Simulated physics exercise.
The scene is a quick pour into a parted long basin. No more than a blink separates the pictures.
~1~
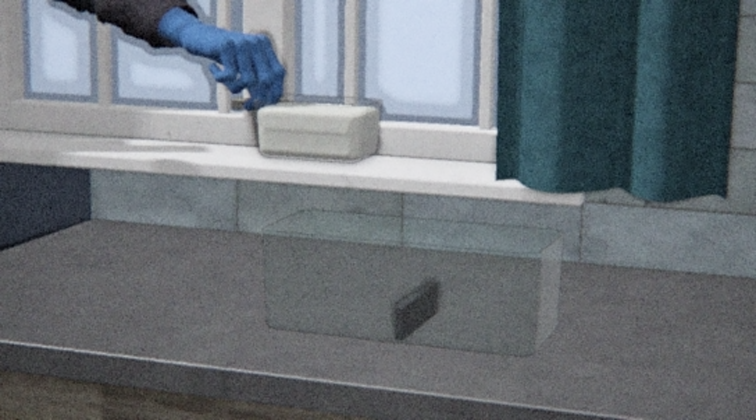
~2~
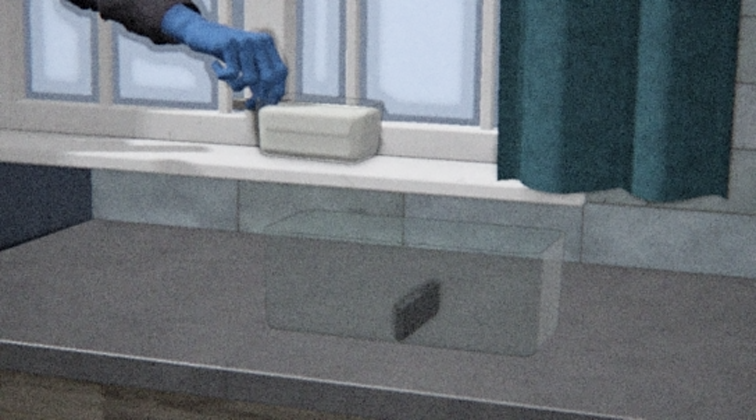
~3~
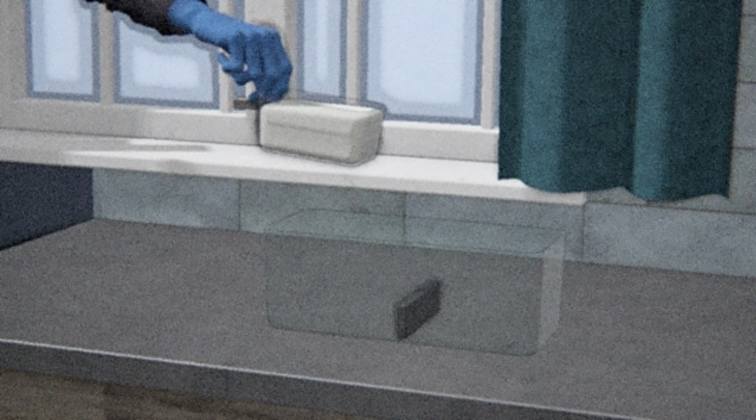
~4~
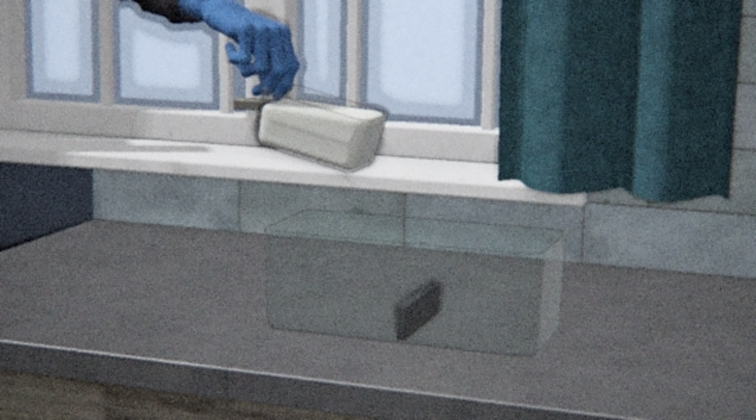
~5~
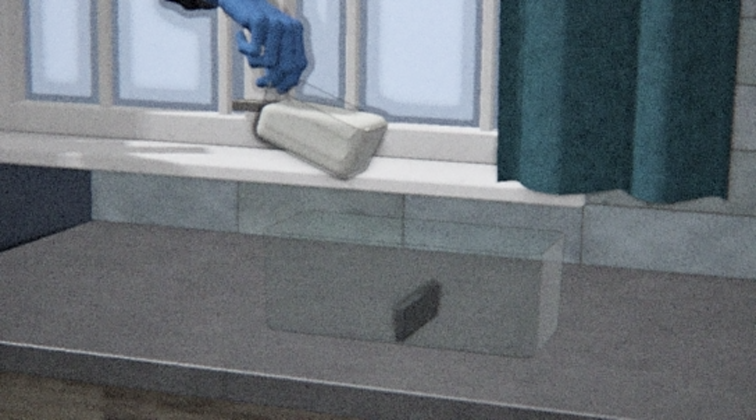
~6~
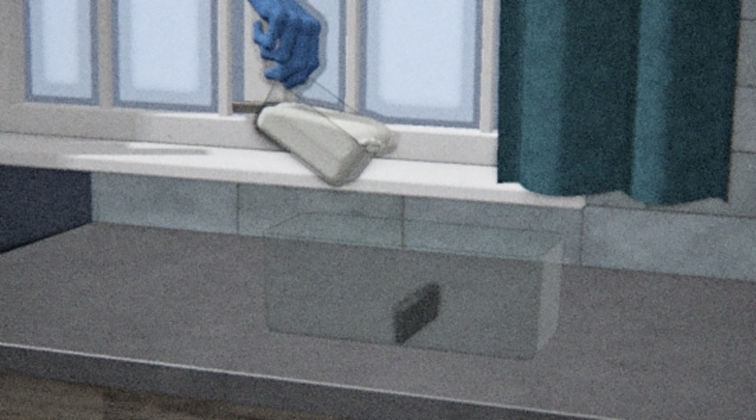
A blue-gloved hand in a dark sleeve reaches in from the upper left beside a pale, block-shaped container on a white windowsill, seen from slightly above a grey counter. Below sits a long, clear basin with a small dark upright piece inside, and a teal curtain hangs at right. The hand moves rightward and rises slightly as the container tilts increasingly down to the right, the view staying still.
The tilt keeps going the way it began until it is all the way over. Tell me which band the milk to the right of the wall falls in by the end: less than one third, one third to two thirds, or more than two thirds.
The share right of the wall ends up within a third to two thirds.
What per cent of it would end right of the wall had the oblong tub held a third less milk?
Estimate: Close to 20 per cent.
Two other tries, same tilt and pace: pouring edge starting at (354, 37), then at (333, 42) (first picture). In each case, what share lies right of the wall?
Roughly 40 % and 10 %.
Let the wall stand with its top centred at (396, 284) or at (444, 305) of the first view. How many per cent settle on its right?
In order, near 75 and 15 in a hundred.
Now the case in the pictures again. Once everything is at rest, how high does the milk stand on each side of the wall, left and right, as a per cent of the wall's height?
Roughly 30 percent left, 30 percent right.
A moment on, the oblong tub is tipped on its side and 17 per cent is still to pour, 19 is left of the wall and 31 right of it.
Next, the oblong tub is tipped right over and 2 per cent is still to pour, 45 is left of the wall and 49 right of it.
Then the oblong tub is tipped right over and 0 per cent is still to pour, 50 is left of the wall and 48 right of it.
Later the oblong tub is tipped right over and 0 per cent is still to pour, 50 is left of the wall and 49 right of it.
In the end 50 per cent lies left of the wall, 49 right of it and 1 outside.
